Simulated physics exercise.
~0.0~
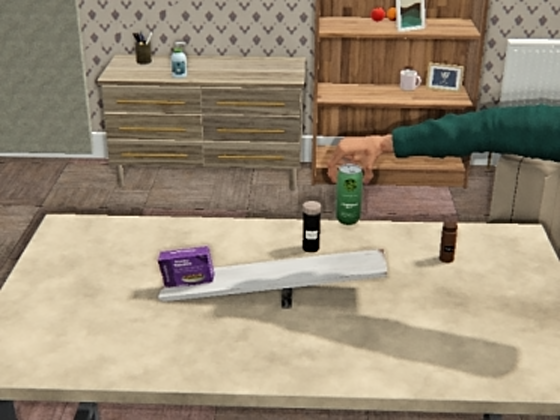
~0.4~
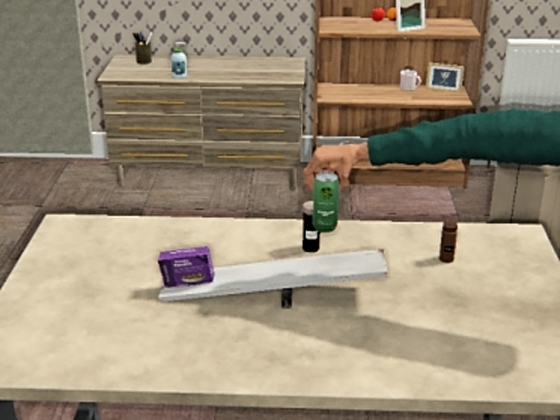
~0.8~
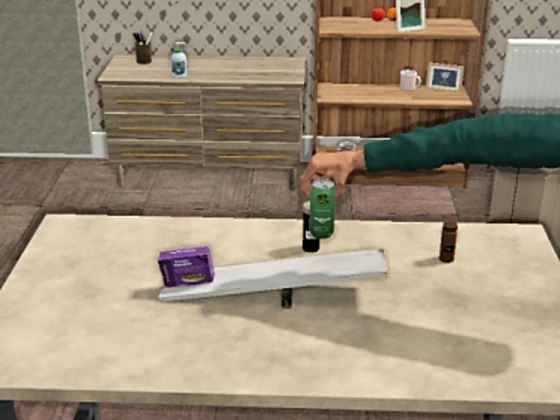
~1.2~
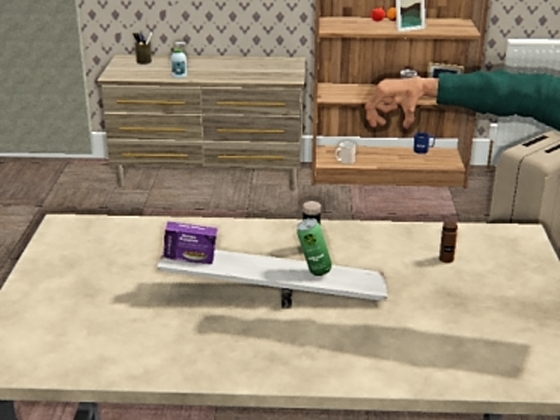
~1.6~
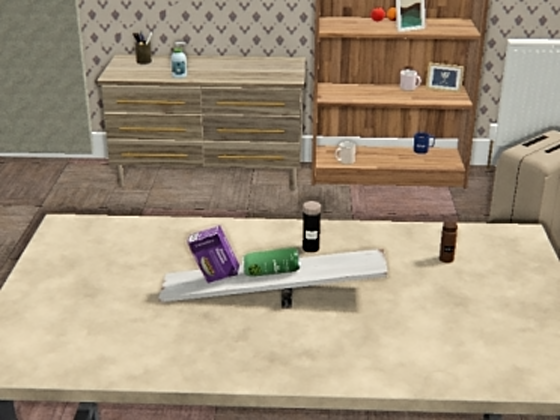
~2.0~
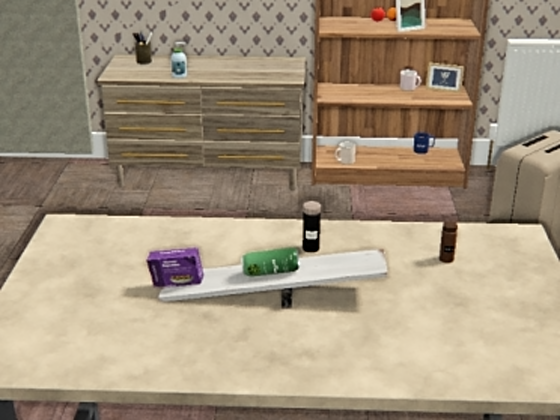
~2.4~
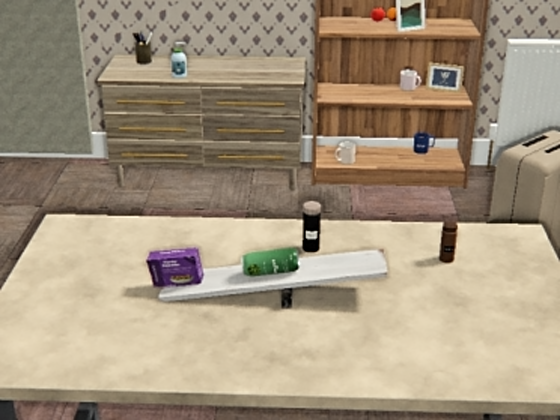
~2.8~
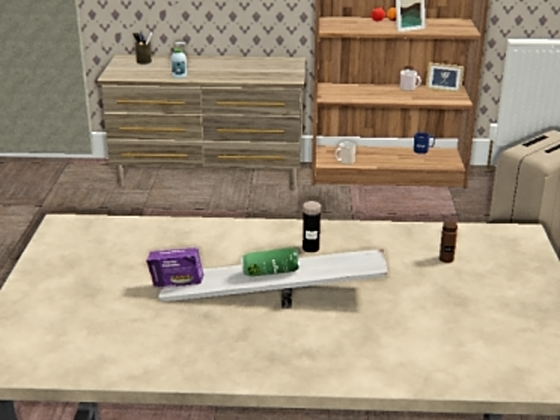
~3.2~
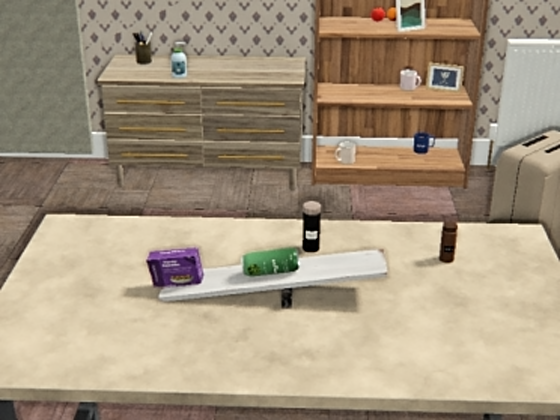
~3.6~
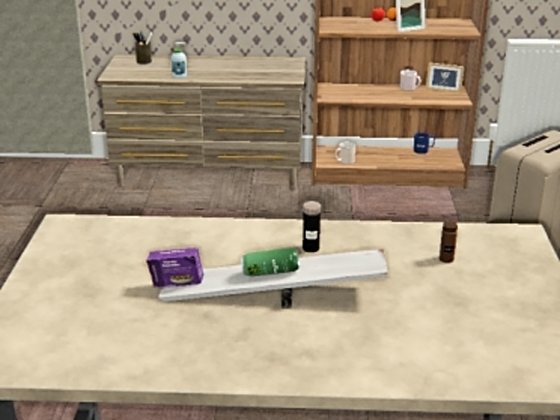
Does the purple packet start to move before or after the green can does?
The purple packet starts to move after the green can. The hand is already carrying the can leftward while the packet still rests on the low end of the plank.
